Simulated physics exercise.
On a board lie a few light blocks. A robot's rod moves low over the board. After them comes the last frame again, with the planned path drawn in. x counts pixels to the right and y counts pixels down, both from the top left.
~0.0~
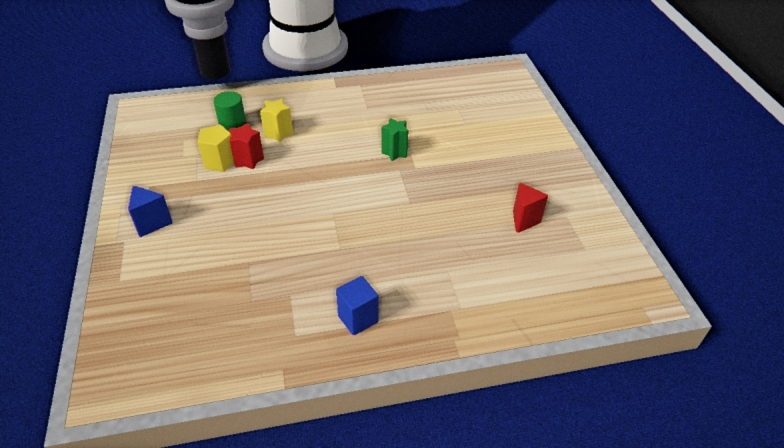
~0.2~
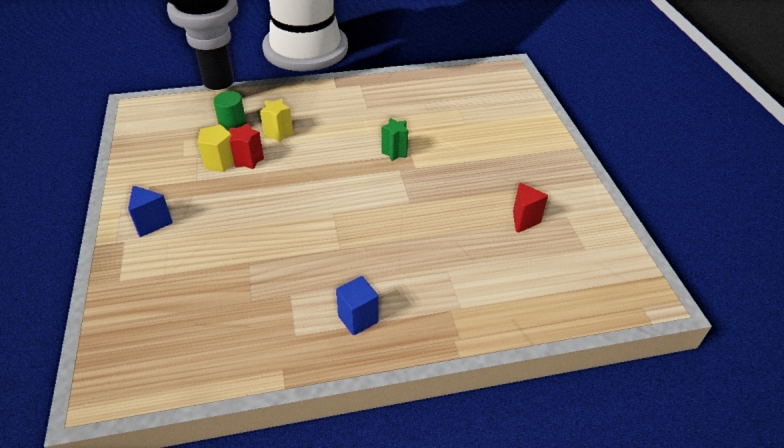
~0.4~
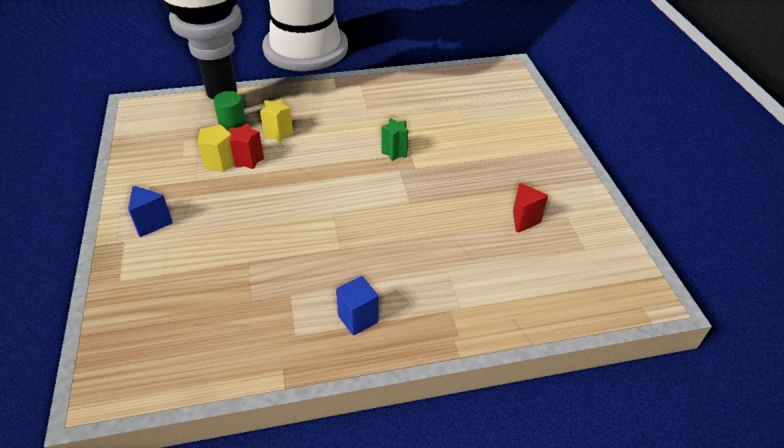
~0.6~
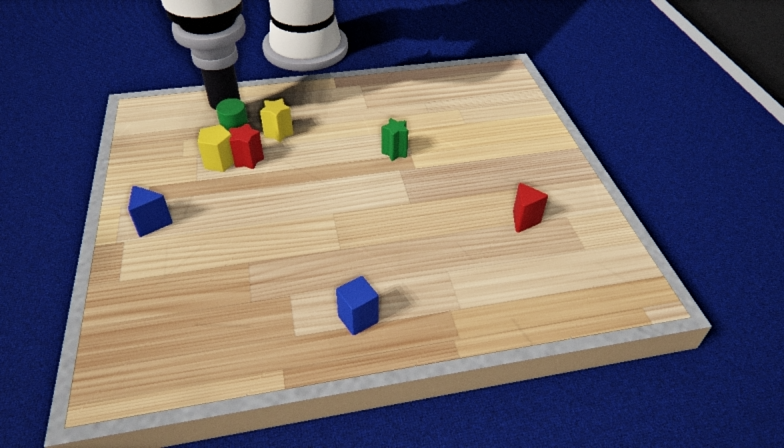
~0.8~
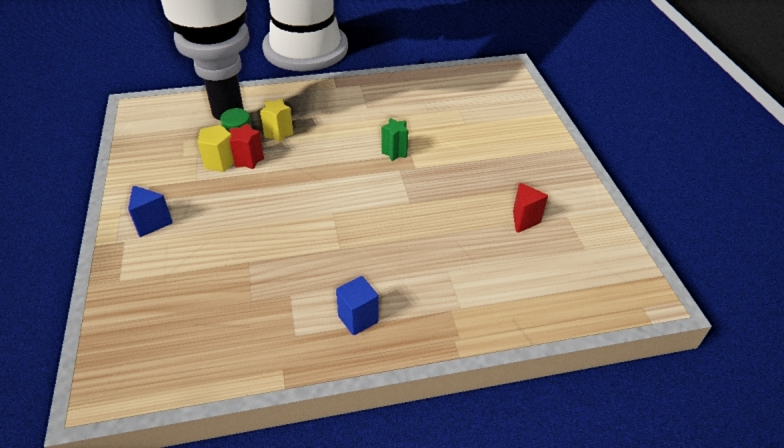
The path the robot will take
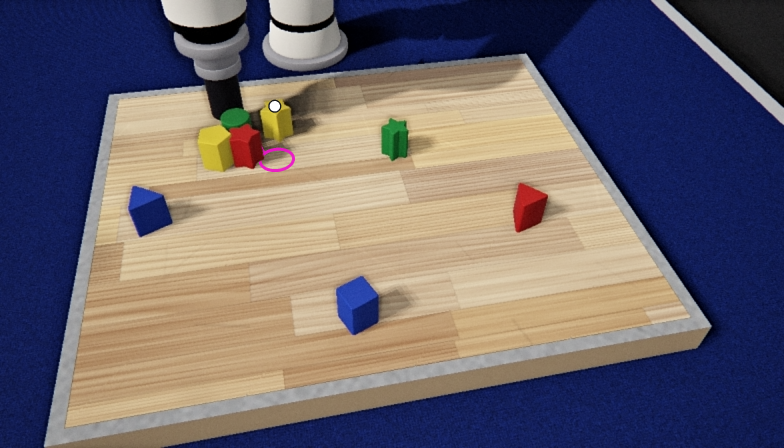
The video shows a robot's dark rod moving forward over the far left of a wooden board scattered with small coloured blocks, then nudging a green disc slightly toward nearby yellow and red blocks, while the other blocks stay still.
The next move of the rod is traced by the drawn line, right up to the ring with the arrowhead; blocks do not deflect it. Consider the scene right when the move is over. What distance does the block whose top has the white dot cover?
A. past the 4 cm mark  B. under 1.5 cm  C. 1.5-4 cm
Letter B.
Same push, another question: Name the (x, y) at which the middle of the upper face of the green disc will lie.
Put as a pixel place, it's (269, 153).
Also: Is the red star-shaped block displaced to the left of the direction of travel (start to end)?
I'd say no.
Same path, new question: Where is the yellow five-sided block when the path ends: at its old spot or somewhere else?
It is still where it was.
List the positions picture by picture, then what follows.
The first picture shows rod tip at (216, 72); block tops, yellow five-sided block at (213, 134); green disc at (227, 98); red star-shaped block at (243, 133); yellow star-shaped block at (275, 106).
The second picture shows rod at (219, 82); blocks unchanged.
The third picture shows rod at (222, 92); blocks unchanged.
The fourth picture shows rod at (225, 102); green disc at (230, 106).
The fifth picture shows rod at (228, 112); yellow five-sided block at (213, 134); green disc at (235, 116); red star-shaped block at (243, 133); yellow star-shaped block at (275, 106).
Path on the board, from (231, 127) by way of (245, 138) and (260, 149) to (277, 160); the dot is on the yellow star-shaped block.
Halfway along, rod at (249, 129); green disc at (253, 136); red star-shaped block at (251, 153), turned 25° clockwise.
At the end, rod at (275, 145); yellow five-sided block in place; green disc at (269, 153); red star-shaped block at (250, 168), turned 60° clockwise; yellow star-shaped block at (278, 107), turned 20° anticlockwise.
